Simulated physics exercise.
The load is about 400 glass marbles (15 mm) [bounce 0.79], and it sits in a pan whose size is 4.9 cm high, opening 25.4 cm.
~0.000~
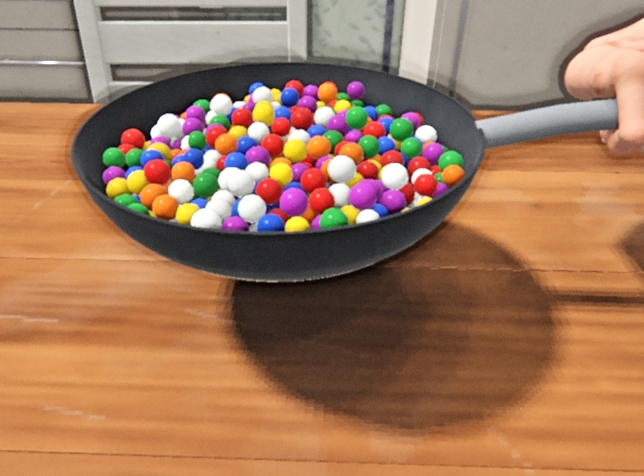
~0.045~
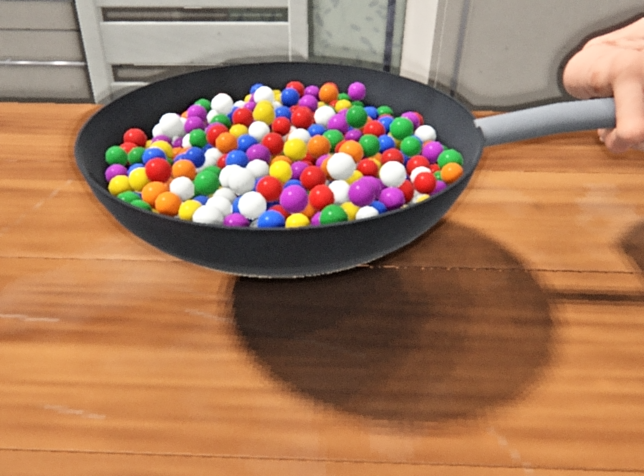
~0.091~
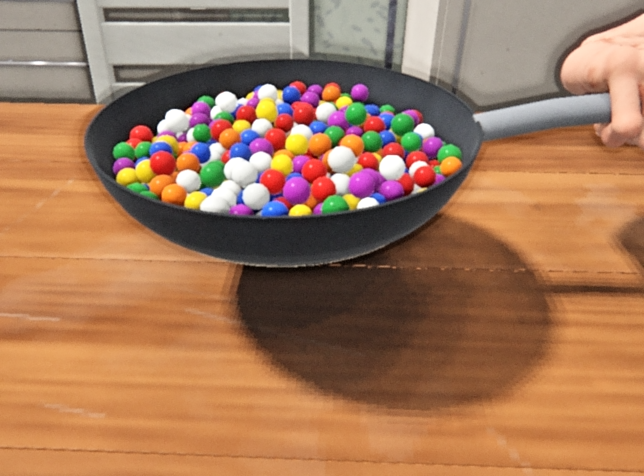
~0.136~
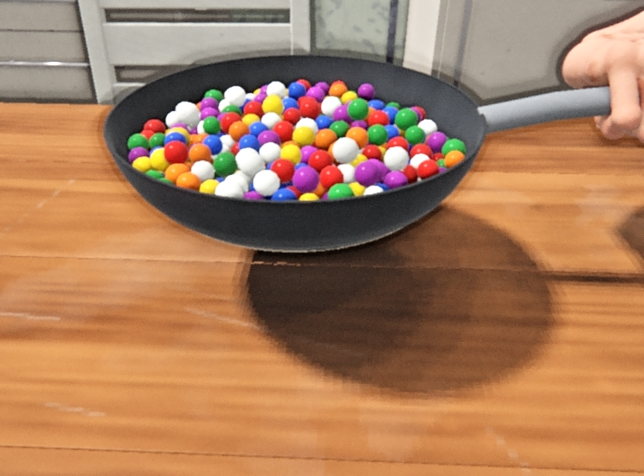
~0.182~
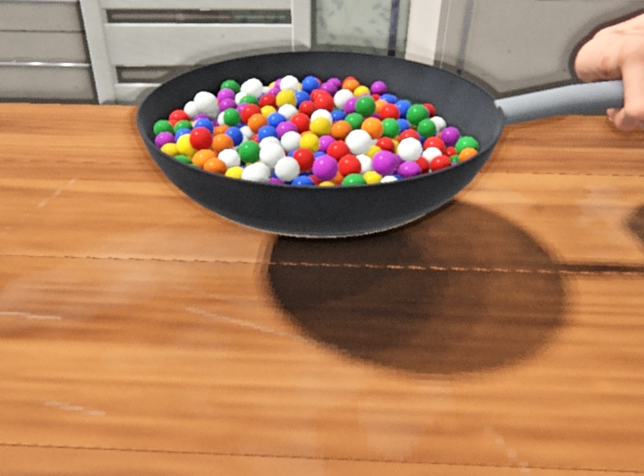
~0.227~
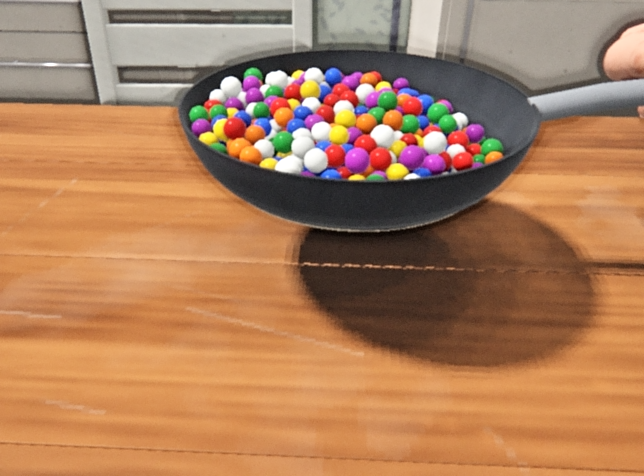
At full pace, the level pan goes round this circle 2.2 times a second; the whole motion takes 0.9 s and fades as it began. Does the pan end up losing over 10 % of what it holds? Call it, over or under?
My call: Over.
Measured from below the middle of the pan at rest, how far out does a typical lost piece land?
Some 24 cm.
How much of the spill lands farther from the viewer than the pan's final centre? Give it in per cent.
Roughly 40 per cent.
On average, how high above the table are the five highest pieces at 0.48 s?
Roughly 18 cm.
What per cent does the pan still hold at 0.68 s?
Load share: About 65 %.
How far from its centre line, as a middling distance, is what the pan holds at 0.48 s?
8.0 cm.
Then, at 0.48 s, pan 90 %, in the air 10 %; middle of the pieces not yet landed near (433, 180).
After 0.68 s, fallen in front of where it stops 10 %, fallen right of where it stops 5 %, pan 65 %, in the air 15 %; middle of the pieces not yet landed near (266, 161).
After 0.88 s, fallen left of where it stops 15 %, fallen in front of where it stops 15 %, fallen right of where it stops 5 %, pan 55 %, in the air 10 %; middle of the pieces not yet landed near (384, 131).
After 1.06 s, fallen left of where it stops 15 %, fallen behind where it stops 10 %, fallen in front of where it stops 15 %, fallen right of where it stops 5 %, pan 55 %; middle of the pieces not yet landed near (447, 157).
At rest (1.8 s), fallen left of where it stops 15 %, fallen behind where it stops 10 %, fallen in front of where it stops 15 %, fallen right of where it stops 5 %, pan 55 %.
